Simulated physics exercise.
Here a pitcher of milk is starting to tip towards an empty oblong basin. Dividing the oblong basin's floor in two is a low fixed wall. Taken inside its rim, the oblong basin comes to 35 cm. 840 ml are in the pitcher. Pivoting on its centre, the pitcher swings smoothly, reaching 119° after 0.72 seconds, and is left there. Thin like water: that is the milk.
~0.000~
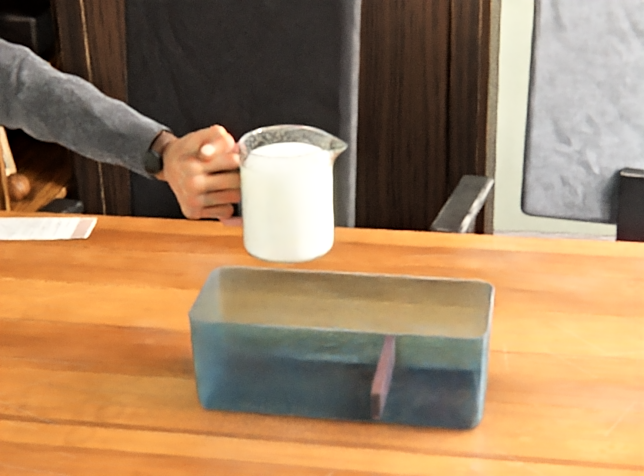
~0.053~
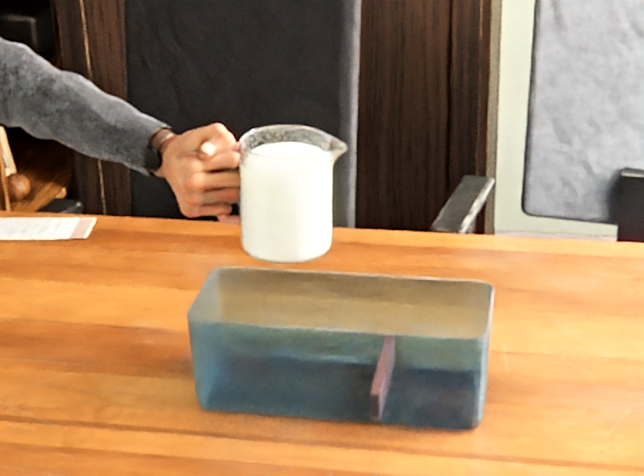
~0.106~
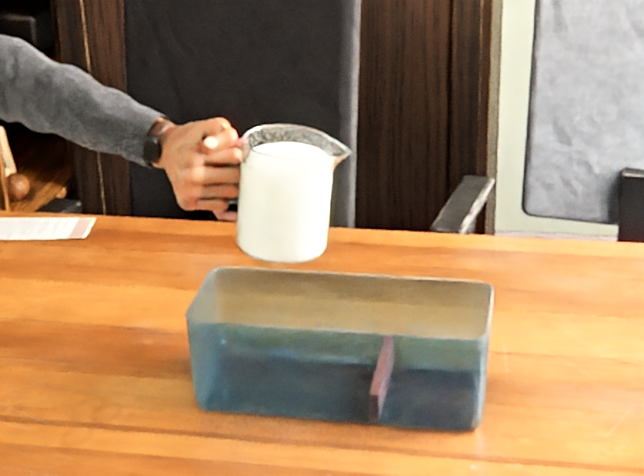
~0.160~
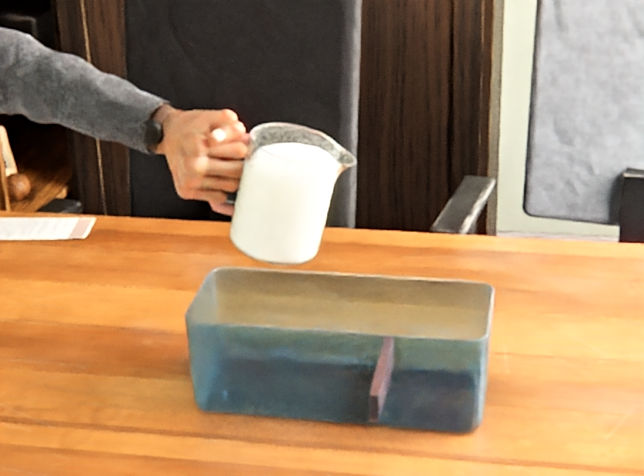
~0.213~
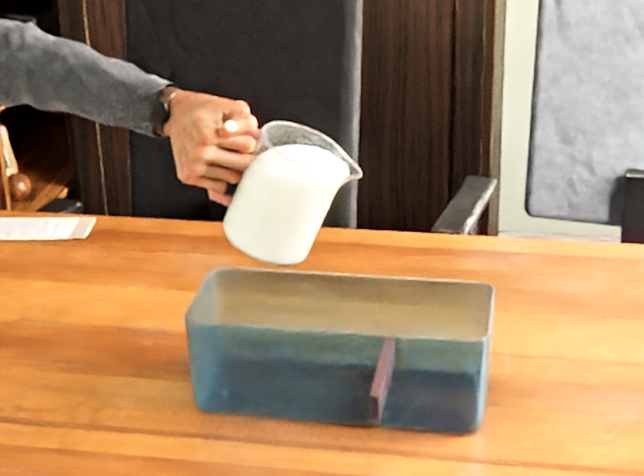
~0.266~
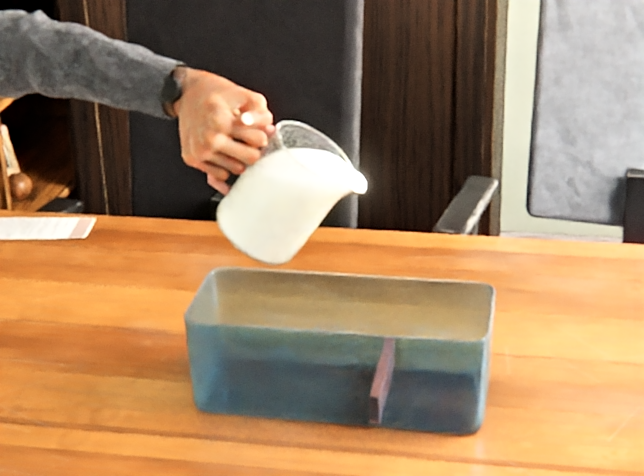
A hand tilts a clear pitcher of milk rightward above an oblong blue basin.
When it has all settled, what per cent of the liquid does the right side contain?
The right side contains about 64 per cent.
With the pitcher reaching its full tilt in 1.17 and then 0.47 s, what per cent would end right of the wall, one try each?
About 70 %, then about 55 %.
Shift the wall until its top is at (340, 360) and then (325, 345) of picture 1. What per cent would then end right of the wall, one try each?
The first try gives 90 percent and the second 95 percent.
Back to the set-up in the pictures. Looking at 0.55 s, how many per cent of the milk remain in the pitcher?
56 %.
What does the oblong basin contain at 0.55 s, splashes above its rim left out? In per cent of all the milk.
About 22%.
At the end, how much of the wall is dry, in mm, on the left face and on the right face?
28 mm left, 2 mm right.
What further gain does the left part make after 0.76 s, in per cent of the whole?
That works out to roughly 16 per cent of the whole.
After 0.55 s the tilt is 104° and 55 per cent is still to pour, 0 is left of the wall and 22 right of it.
After 0.76 s the tilt is 119° and 9 per cent is still to pour, 19 is left of the wall and 62 right of it.
After 0.98 s the tilt is 119° and 0 per cent is still to pour, 29 is left of the wall and 69 right of it.
After 1.22 s the tilt is 119° and 0 per cent is still to pour, 34 is left of the wall and 64 right of it.
In the end 34 per cent lies left of the wall, 64 right of it and 2 outside.
